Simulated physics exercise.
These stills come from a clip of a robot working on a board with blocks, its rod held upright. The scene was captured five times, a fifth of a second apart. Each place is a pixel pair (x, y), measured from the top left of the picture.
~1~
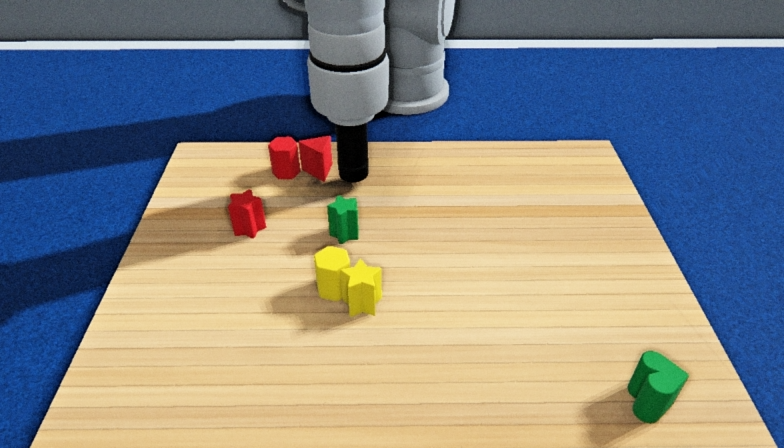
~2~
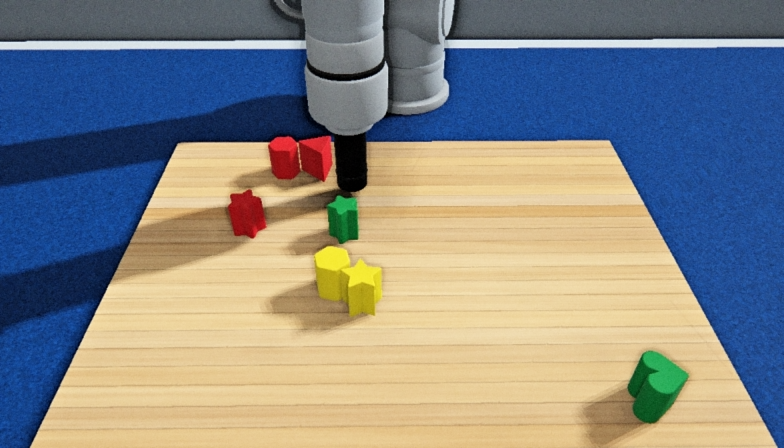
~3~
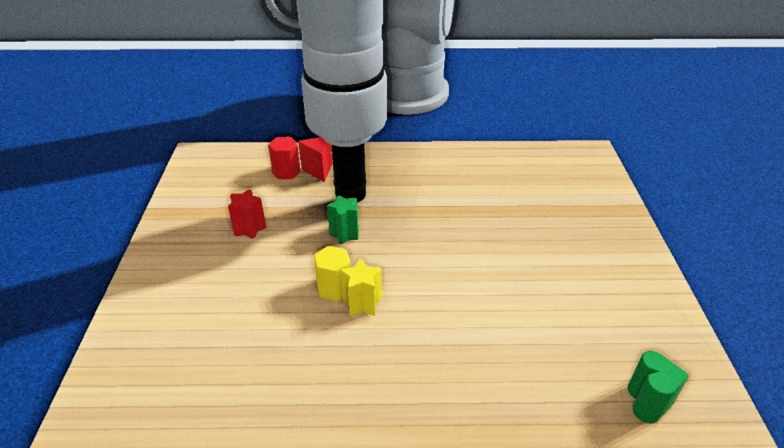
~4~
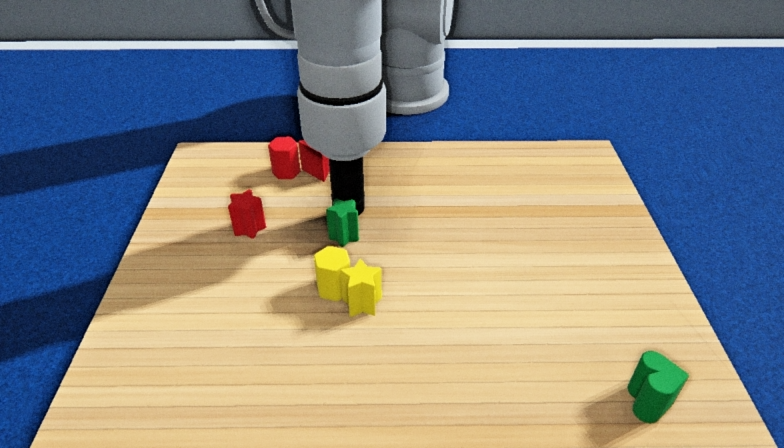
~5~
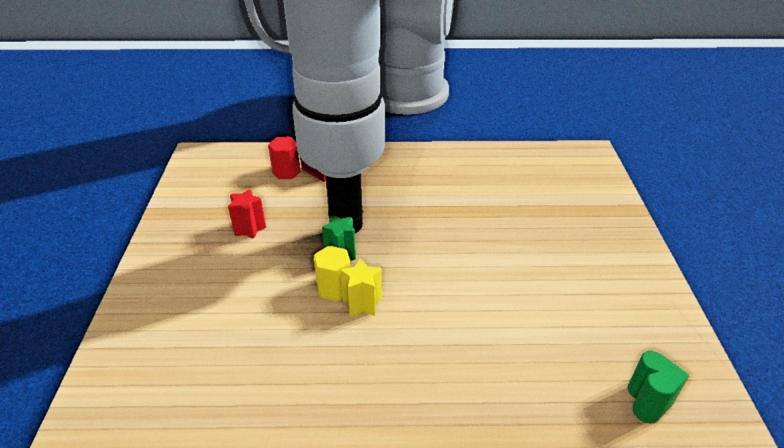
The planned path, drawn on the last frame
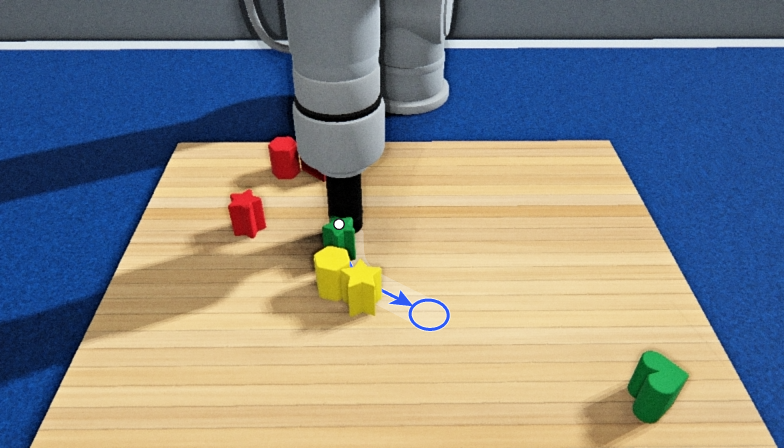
A robot arm moved its black rod toward the viewer across a wooden board and pushed the green star block up close behind the yellow blocks, while the red blocks and green heart stayed still.
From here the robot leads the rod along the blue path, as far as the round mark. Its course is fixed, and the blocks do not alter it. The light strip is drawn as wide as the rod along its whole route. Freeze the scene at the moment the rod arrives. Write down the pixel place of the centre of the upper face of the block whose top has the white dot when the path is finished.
The centre of its top will be at (329, 257).
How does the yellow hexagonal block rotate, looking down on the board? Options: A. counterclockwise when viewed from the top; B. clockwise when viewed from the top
My pick is A.
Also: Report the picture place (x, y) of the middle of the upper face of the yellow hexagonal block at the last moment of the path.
It is at (316, 280).
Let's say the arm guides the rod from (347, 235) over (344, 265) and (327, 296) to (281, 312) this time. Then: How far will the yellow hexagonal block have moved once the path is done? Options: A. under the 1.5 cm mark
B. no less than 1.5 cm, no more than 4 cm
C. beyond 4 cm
Option C.
Drawn move, from (347, 235) by way of (351, 267) and (385, 292) to (429, 314); the dot is on the green star block.
The first path, step by step. One third of the way, rod at (351, 258); yellow hexagonal block at (320, 277), turned 30° anticlockwise; green star block at (328, 254), turned 30° clockwise; yellow star block at (361, 276), turned 20° anticlockwise.
Two thirds of the way, rod at (386, 283); yellow hexagonal block at (316, 280), turned 35° anticlockwise; green star block at (329, 257), turned 55° clockwise; yellow star block at (365, 282).
At the end, rod at (430, 305); yellow hexagonal block at (316, 280), turned 35° anticlockwise; green star block at (329, 257), turned 55° clockwise; yellow star block at (366, 283), turned 15° clockwise.
